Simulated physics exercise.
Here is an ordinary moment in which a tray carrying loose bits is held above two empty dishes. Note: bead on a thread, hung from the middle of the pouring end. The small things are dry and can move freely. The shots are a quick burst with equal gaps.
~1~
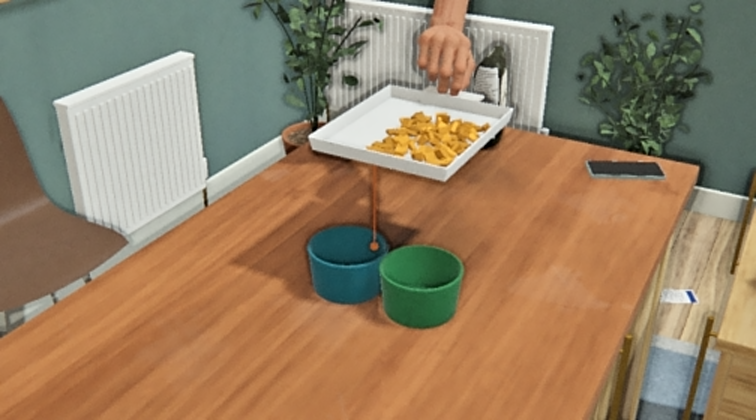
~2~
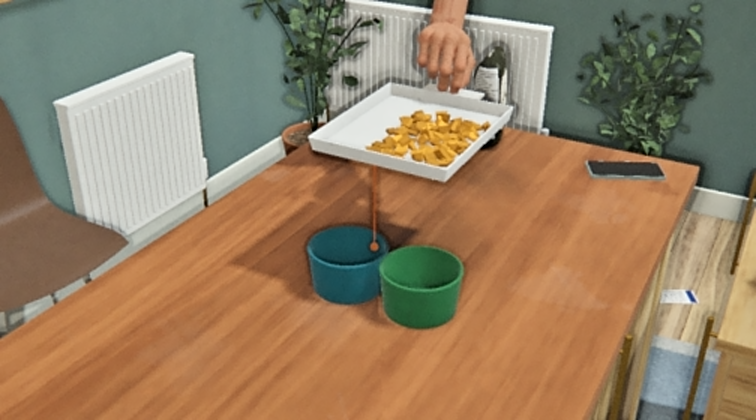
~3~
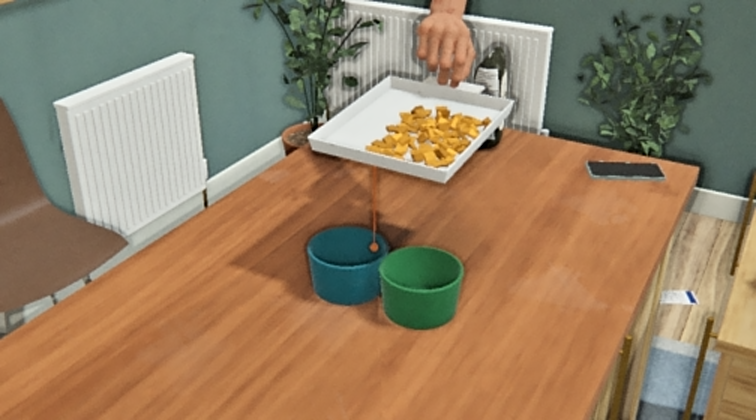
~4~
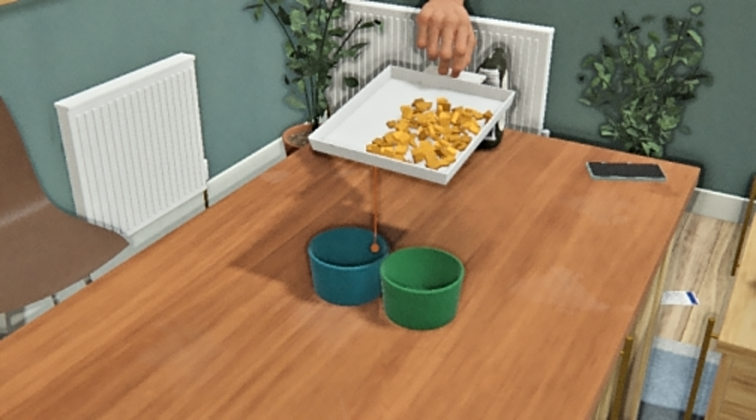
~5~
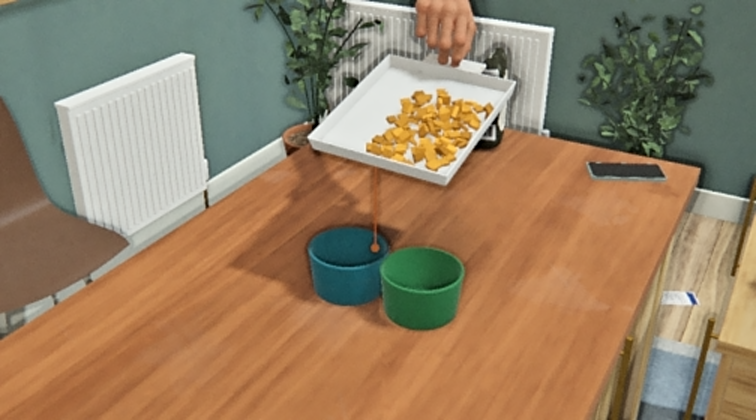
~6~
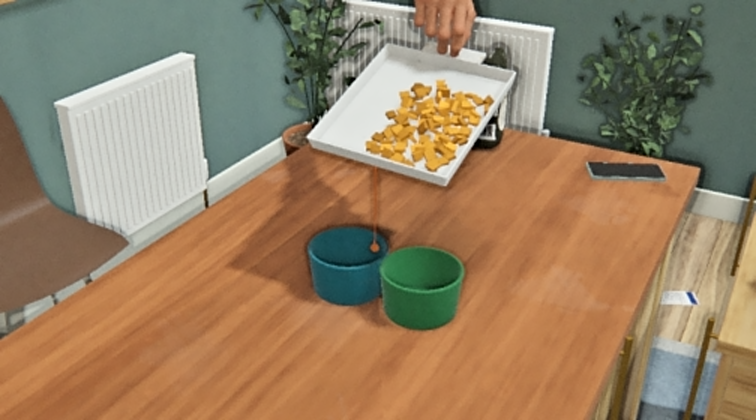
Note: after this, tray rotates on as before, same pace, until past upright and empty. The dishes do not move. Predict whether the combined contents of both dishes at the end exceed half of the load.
I expect the catch to be short of a majority.
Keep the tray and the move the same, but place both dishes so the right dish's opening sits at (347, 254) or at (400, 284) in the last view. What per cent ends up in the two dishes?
10 %, 90 %.
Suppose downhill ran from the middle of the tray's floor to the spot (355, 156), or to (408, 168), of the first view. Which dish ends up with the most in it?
Leftward dish at the first place, Rightward dish at the second.
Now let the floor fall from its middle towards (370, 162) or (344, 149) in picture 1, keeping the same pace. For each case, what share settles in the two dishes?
About 20 %, then 70 %.
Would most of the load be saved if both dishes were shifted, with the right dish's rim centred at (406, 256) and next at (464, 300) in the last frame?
Taking them in turn, it's short of half and then beyond half.
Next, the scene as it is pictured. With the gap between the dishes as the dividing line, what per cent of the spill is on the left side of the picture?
That would be roughly 60 per cent.
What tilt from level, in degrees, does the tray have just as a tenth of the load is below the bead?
That happens at around 90°.
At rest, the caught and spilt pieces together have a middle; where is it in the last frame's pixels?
Around (382, 336), give or take.
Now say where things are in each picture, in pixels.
The first frame shows corners of the pouring end near (313, 136) and (445, 167), level; middle of the load near (434, 139), small crackers; left dish near (328, 280); right dish near (402, 304); bead on its thread near (374, 246).
The second frame shows corners of the pouring end near (313, 136) and (445, 168), level; middle of the load near (434, 139).
The third frame shows corners of the pouring end near (312, 137) and (445, 169), tipped barely, lowest at the right corner; middle of the load near (434, 136).
The fourth frame shows corners of the pouring end near (312, 137) and (445, 171), tipped a little, lowest at the right corner; middle of the load near (435, 133).
The fifth frame shows corners of the pouring end near (312, 137) and (445, 173), tipped a little, lowest at the right corner; middle of the load near (435, 128).
The sixth frame shows corners of the pouring end near (311, 136) and (445, 175), tipped clearly, lowest at the right corner; middle of the load near (434, 124); left dish near (329, 281); right dish near (403, 305).
Shortly afterwards, tray tipped steeply; the whole lot on the tray.
Next, tray tipped past a quarter turn; a little on the tray; a little in the right dish; near half outside both; near a quarter in the air.
Some moments later, tray tipped past a quarter turn; near a quarter in the right dish; only a few in the left dish; the bulk outside both.
In the end, tray tipped past a quarter turn; near a quarter in the right dish; only a few in the left dish; the bulk outside both.
